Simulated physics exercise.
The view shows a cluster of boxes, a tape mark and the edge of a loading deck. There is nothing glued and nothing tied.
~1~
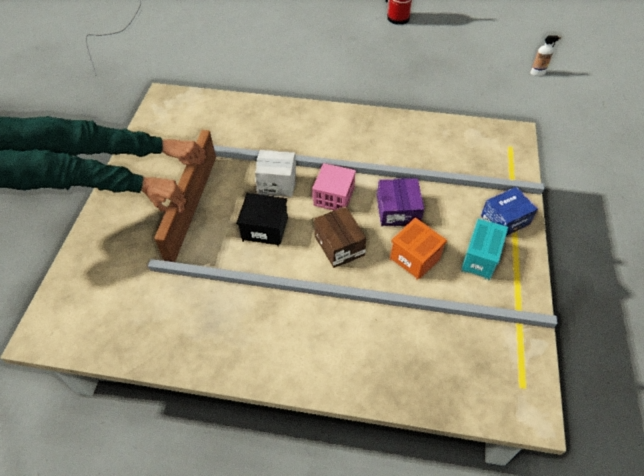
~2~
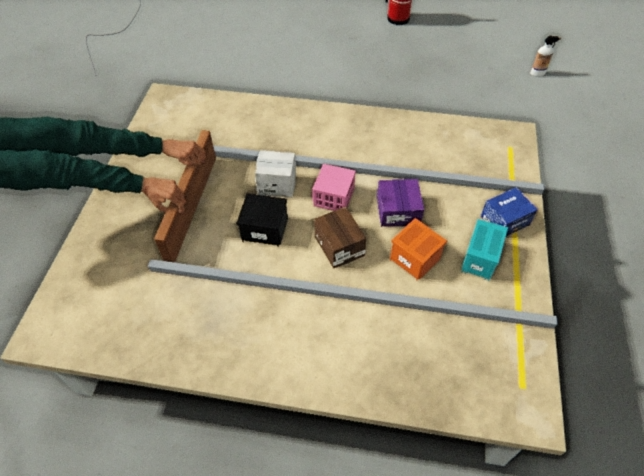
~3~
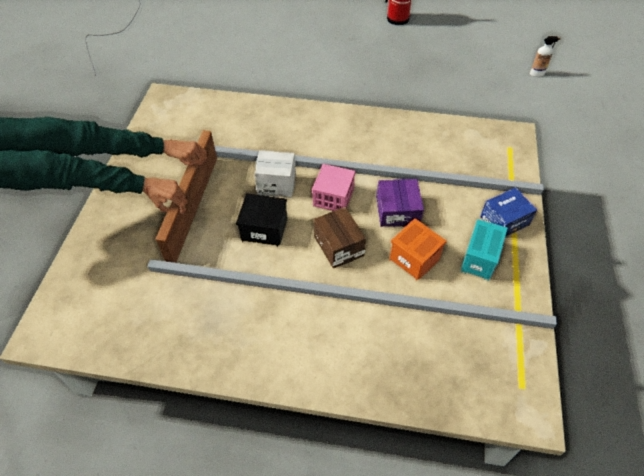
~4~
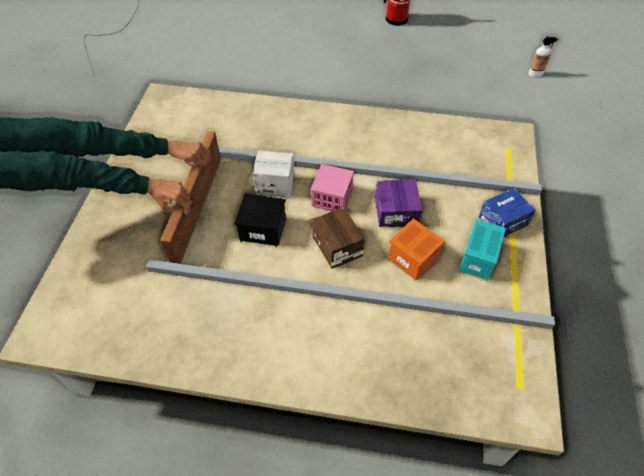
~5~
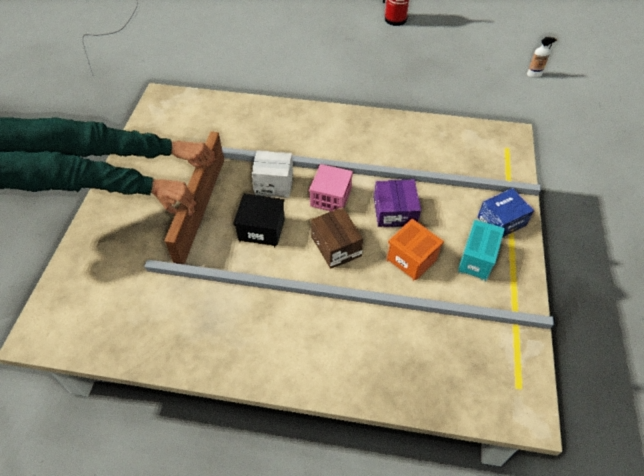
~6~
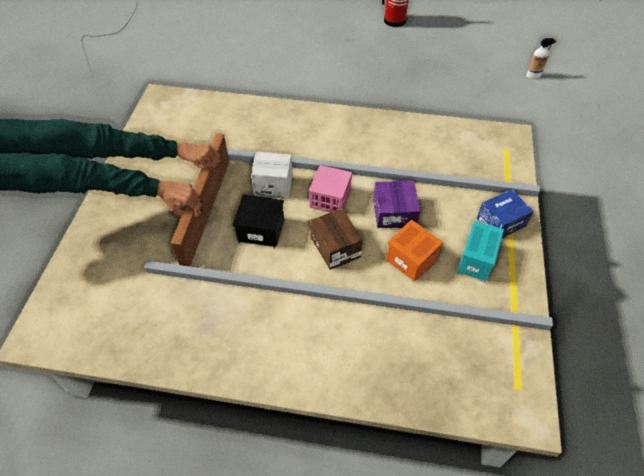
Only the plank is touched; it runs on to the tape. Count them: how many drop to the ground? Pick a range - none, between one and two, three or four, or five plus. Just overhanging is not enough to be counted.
Range: Five plus.
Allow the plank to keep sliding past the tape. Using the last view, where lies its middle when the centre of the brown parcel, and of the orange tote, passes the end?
I'd put it close to (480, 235), and close to (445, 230) for the other one.
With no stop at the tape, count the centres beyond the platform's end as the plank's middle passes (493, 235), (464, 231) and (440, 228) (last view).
6; 4; 2.
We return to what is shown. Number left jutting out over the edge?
The count is 2.
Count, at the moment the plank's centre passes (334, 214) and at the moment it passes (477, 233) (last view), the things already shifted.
First position 6; second position 8.
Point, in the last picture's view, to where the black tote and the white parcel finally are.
The black tote stops around (538, 258); the white parcel around (533, 208).
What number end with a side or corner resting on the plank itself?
That makes 2.
Soon after, none off yet; blue box at rest near (504, 215); turquoise tote at rest near (480, 251); orange tote at rest near (413, 252).
Then, none off yet; blue box moved a little near (515, 216); turquoise tote moved a little near (507, 253); orange tote moved about its own width near (472, 257).
Further on, two off so far; blue box on the ground near (571, 304); turquoise tote on the ground near (572, 339); orange tote moved well along near (557, 269).
At rest, the number that fall off is five or more; fallen, pink crate, brown parcel, purple parcel, orange tote, turquoise tote and blue box.
